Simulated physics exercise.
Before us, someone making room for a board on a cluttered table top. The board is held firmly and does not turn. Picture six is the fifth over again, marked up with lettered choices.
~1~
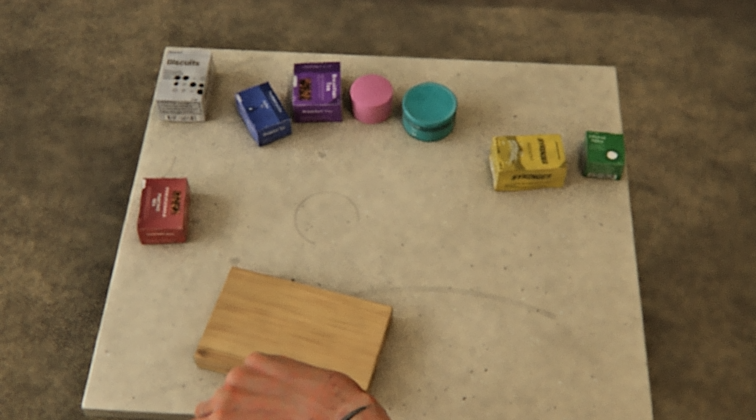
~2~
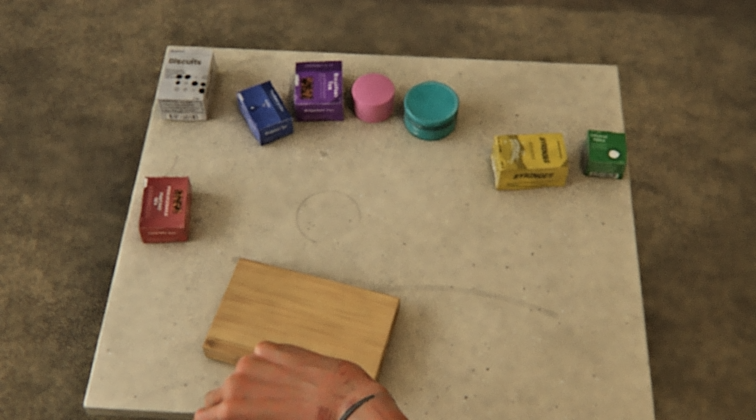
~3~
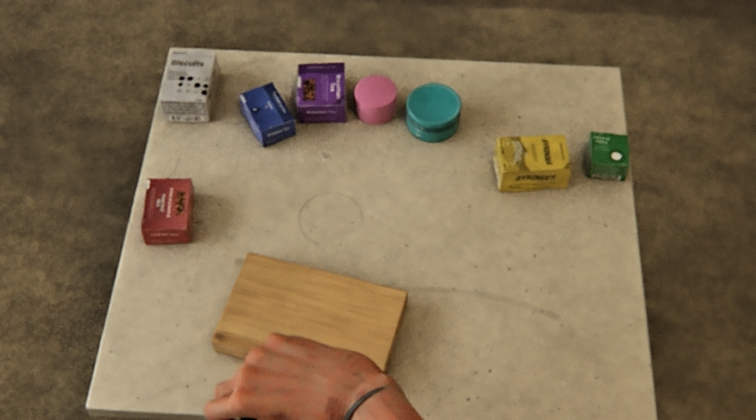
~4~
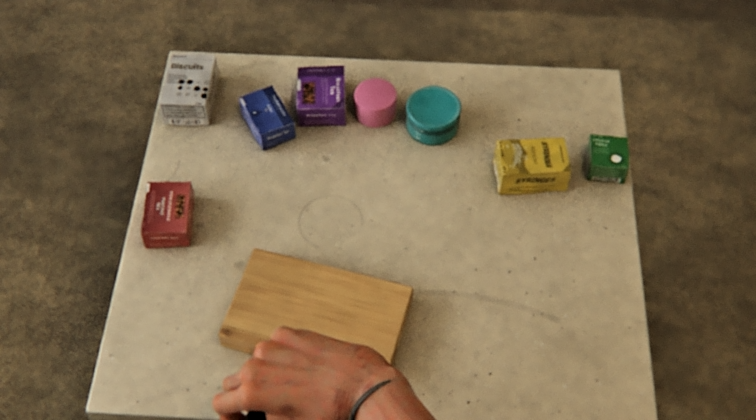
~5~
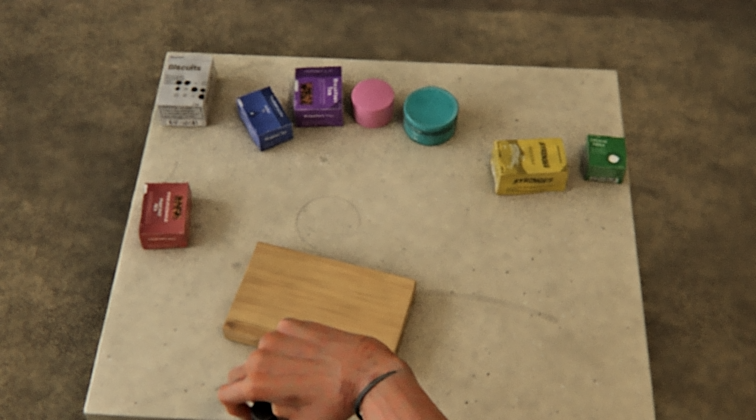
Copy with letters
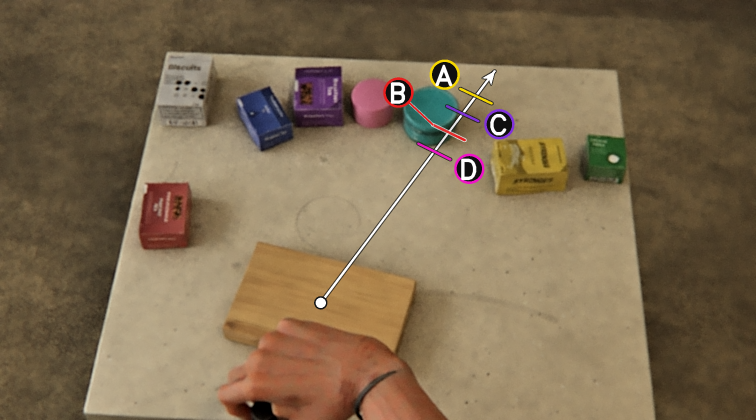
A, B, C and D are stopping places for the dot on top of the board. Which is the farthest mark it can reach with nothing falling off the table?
Mark C.
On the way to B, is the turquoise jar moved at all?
Yes.
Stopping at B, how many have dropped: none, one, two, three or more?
By then, none.
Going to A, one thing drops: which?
It is the turquoise jar.
On the marked copy, A at (476, 96); B at (449, 133); C at (463, 114); D at (434, 151); the arrow from (321, 303) to (495, 71); the white dot at (321, 303).
With C. Early on, board (376, 235); green box (605, 159); white packet (188, 91).
Further on, board (426, 169); pink pot (374, 101); turquoise jar (434, 108).
At the end, board (462, 121); green box (621, 161); pink pot (389, 58); nothing has fallen.
As for the rest, A drops the turquoise jar; B is safe but short; D is safe but short.
